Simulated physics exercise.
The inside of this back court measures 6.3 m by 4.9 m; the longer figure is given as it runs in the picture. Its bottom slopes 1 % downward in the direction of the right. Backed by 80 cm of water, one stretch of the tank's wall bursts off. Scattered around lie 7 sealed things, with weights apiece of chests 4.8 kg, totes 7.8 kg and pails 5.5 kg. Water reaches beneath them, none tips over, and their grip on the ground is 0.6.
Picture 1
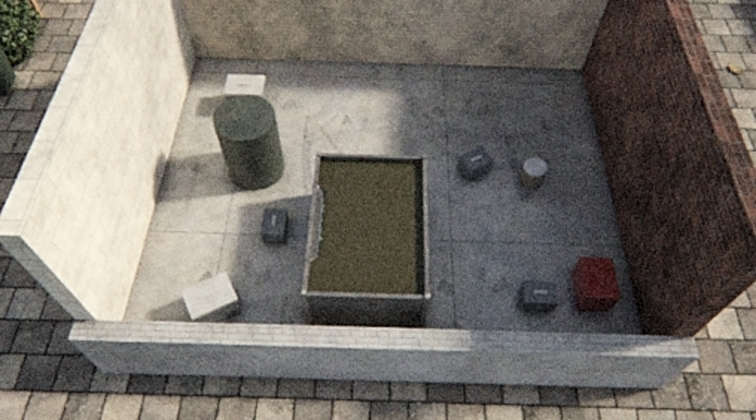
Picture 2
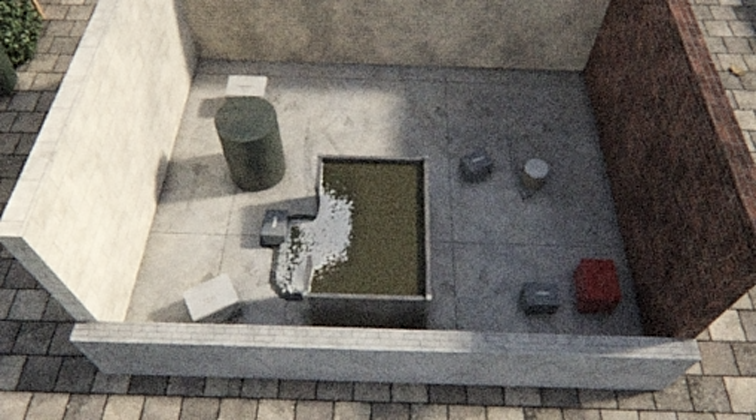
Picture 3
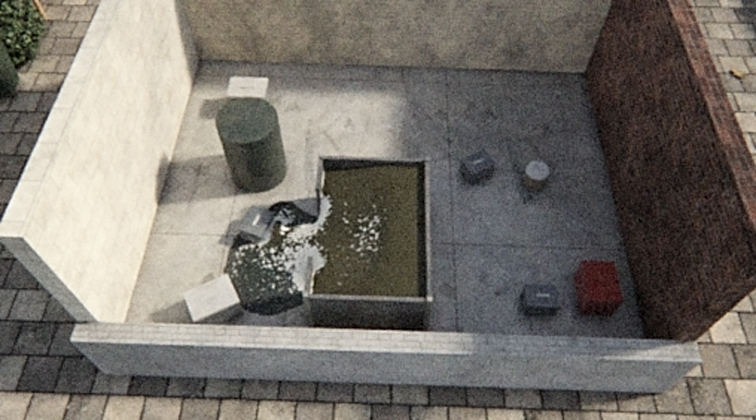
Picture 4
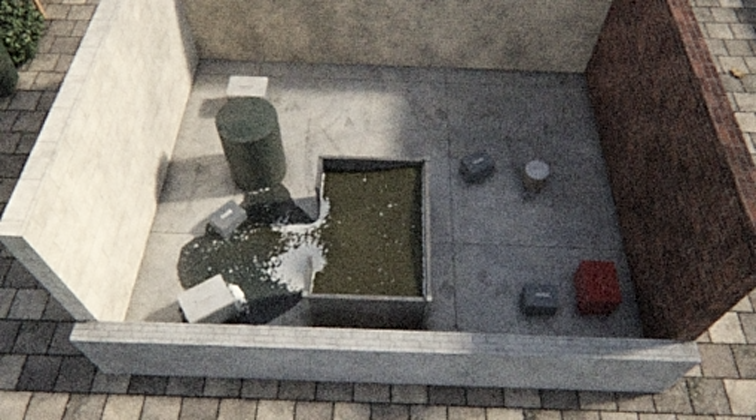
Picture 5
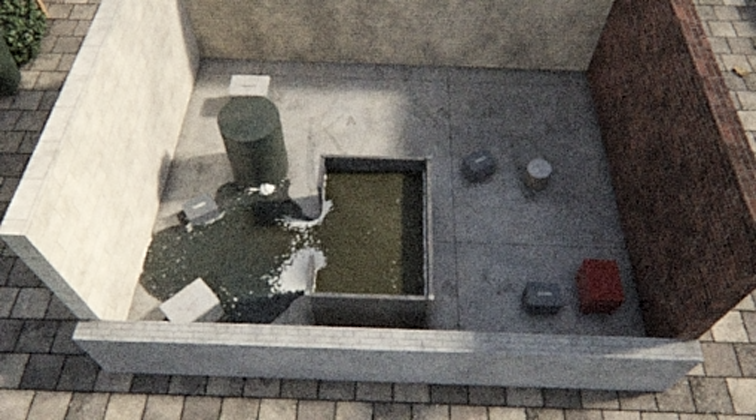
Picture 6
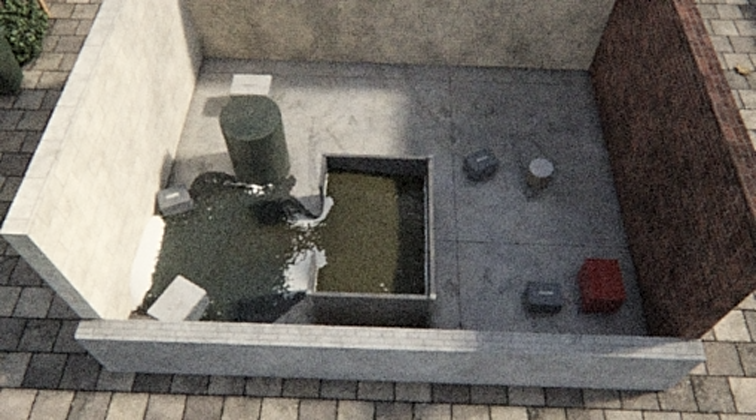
In a walled court, water bursts from a tank's left side and pushes a grey box leftward.
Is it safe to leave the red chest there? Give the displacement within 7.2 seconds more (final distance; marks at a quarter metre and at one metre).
The red chest? It stays roughly where it started.
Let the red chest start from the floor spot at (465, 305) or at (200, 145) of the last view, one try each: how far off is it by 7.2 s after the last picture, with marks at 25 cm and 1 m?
Well, the first time it keeps still, and the second time it covers a big distance.
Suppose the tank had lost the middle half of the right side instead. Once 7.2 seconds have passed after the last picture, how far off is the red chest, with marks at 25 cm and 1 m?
The red chest is swept a long way.
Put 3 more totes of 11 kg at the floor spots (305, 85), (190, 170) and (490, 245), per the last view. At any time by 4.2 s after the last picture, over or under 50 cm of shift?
The first one ends up beyond that, the second beyond that, the third inside that.
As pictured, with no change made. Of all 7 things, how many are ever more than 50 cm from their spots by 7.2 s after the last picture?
3 in all.
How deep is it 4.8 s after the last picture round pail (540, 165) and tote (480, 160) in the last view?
First about 2 cm, second about 4 cm.
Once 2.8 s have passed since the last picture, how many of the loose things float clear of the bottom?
Total: 2.
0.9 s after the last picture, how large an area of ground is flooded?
Roughly 9.5 m2.
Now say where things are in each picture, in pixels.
The first picture shows the red chest at (600, 277) rests on the ground; water covers 2.5 m2; 0 of 7 have shifted.
The second picture shows the red chest at (601, 279) rests on the ground; 3.1 m2 under water; 0 of 7 have shifted.
The third picture shows the red chest at (602, 281) rests on the ground; 3.9 m2 under water; 1 of 7 have shifted.
The fourth picture shows the red chest at (601, 281) rests on the ground; 4.8 m2 under water; 2 of 7 have shifted.
The fifth picture shows the red chest at (604, 279) rests on the ground; 5.9 m2 under water; 2 of 7 have shifted.
The sixth picture shows the red chest at (606, 278), on the bottom; water covers 6.8 m2; 2 of 7 have shifted.
Then, 0.9 s after the last picture the red chest is near (606, 278), 0.0 m from its start, aground; 1 afloat.
Then, 2.8 s after the last picture the red chest is near (606, 278), 0.0 m from its start, aground; 2 afloat.
Then, 4.8 s after the last picture the red chest is near (606, 278), 0.0 m from its start, aground; 1 afloat.
Then, 7.2 s after the last picture the red chest is near (606, 278), 0.0 m from its start, afloat; 4 afloat.
